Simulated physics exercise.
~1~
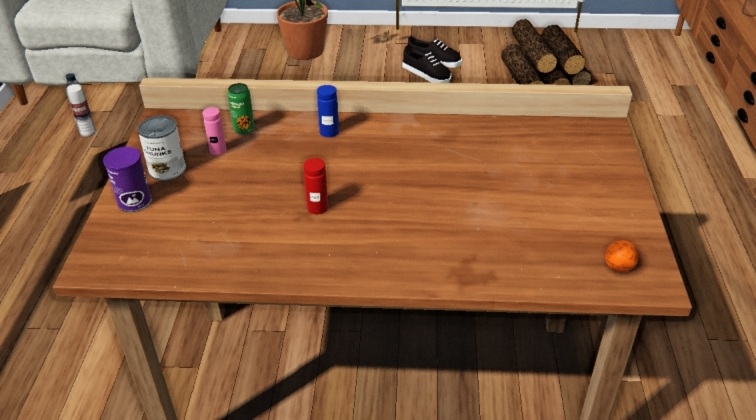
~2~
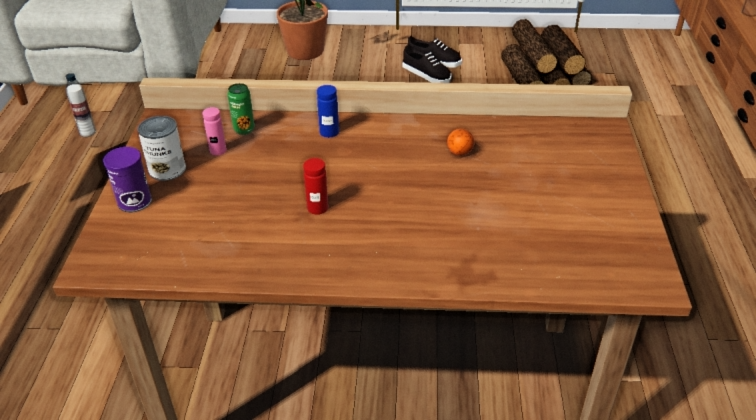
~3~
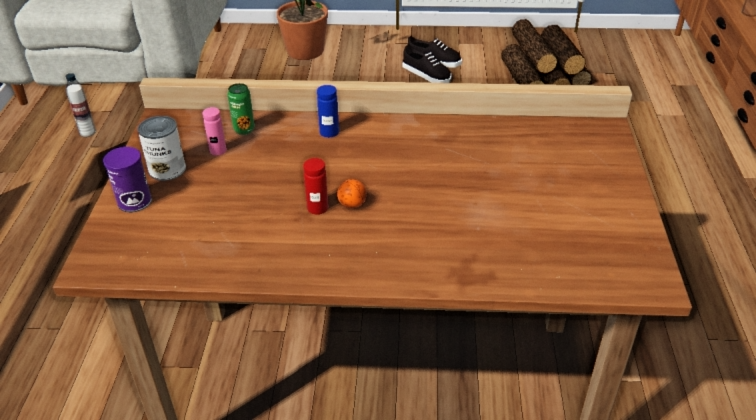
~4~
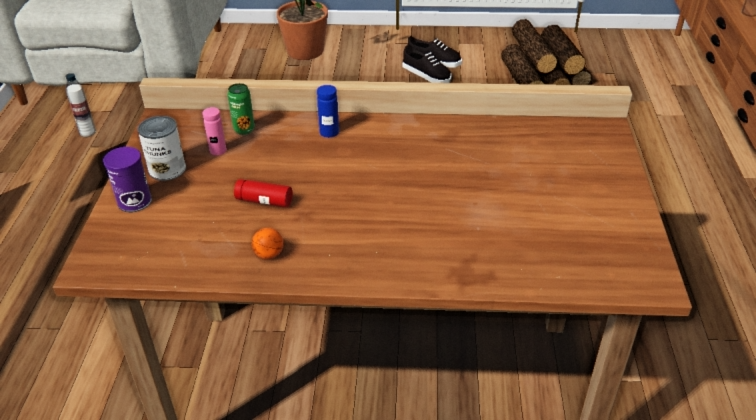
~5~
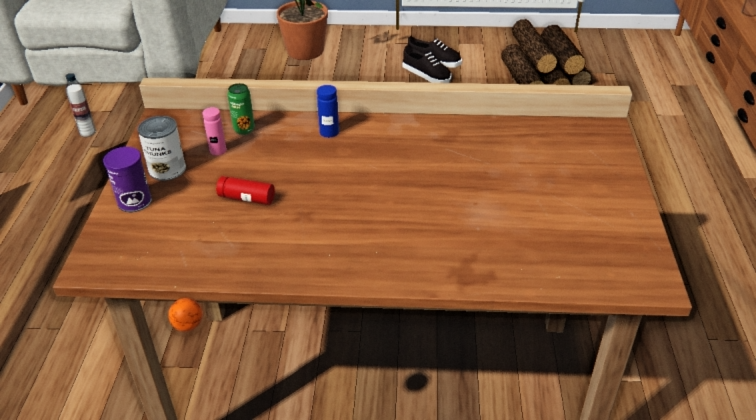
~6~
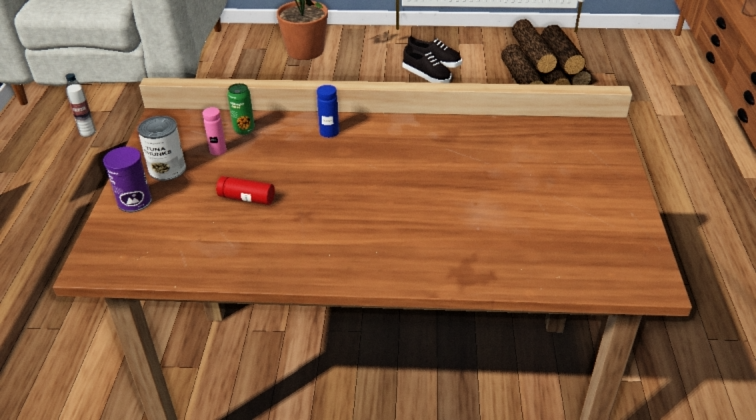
A wooden table with a raised batten along its far edge stands on a plank floor, seen from above and in front by a still camera. A purple tin, a white tin, a pink shaker and a green can are grouped at the left, with a blue shaker near the batten, a red shaker nearer the middle and an orange ball at the right. The ball travels left to the far side, then comes back toward the red shaker. The shaker topples leftward as the ball continues, dropping off the near edge and out of sight. The red shaker is left lying down, the others still standing.
